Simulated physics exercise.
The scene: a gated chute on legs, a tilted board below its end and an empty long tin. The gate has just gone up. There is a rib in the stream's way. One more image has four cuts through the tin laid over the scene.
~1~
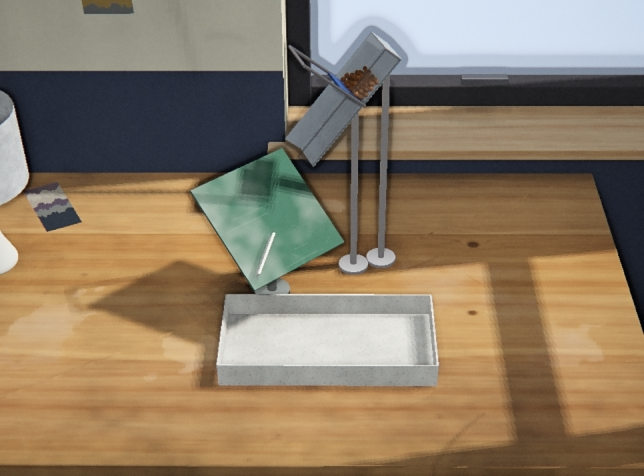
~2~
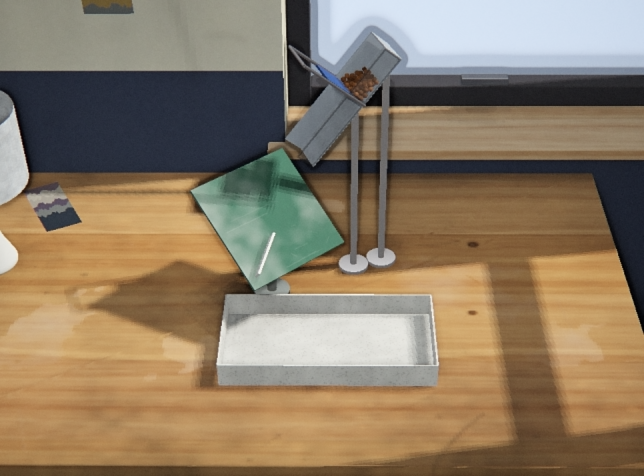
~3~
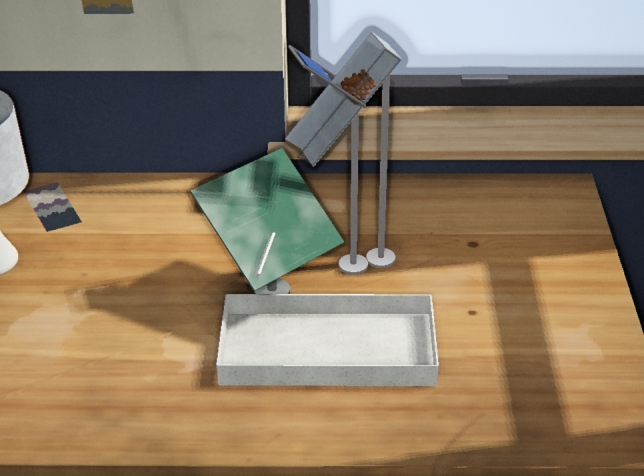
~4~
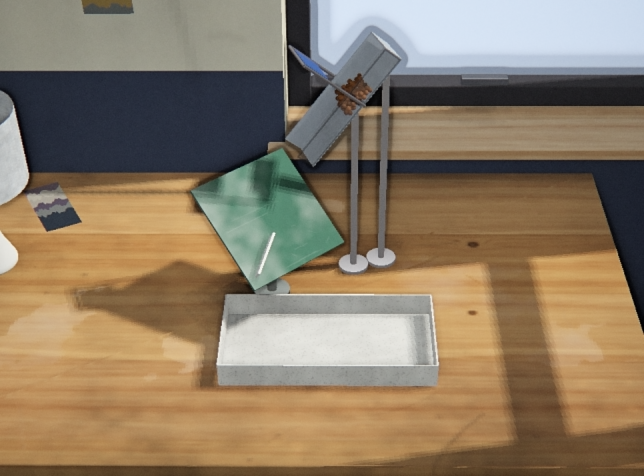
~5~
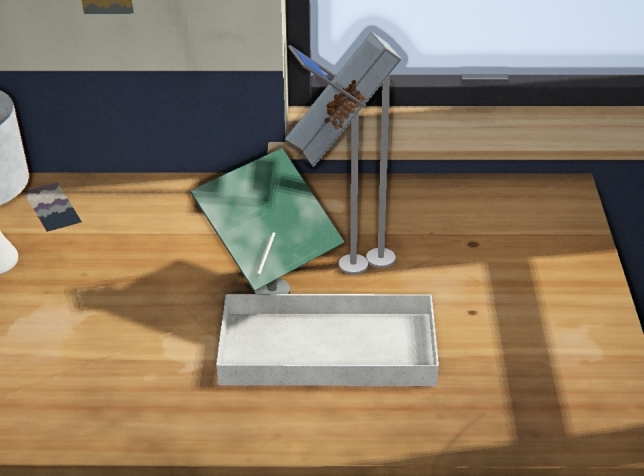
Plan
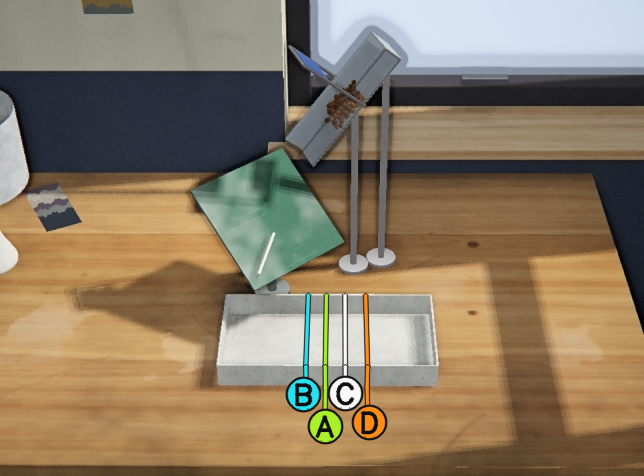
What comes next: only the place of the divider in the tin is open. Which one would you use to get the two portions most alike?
I would pick line B.
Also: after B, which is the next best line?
That would be A.
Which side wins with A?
More lands on the left.
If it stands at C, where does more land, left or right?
Left.
On the marked copy, line A crosses the front rim at (325, 365); line B crosses the front rim at (305, 365); line C crosses the front rim at (345, 365); line D crosses the front rim at (367, 365).
For line A, of what is caught, most on the left of the divider, about a quarter on the right.
For line B, of what is caught, about two thirds on the left of the divider, about a third on the right.
For line C, of what is caught, nearly all on the left of the divider, a stray few on the right.
For line D, of what is caught, all on the left of the divider, none on the right.
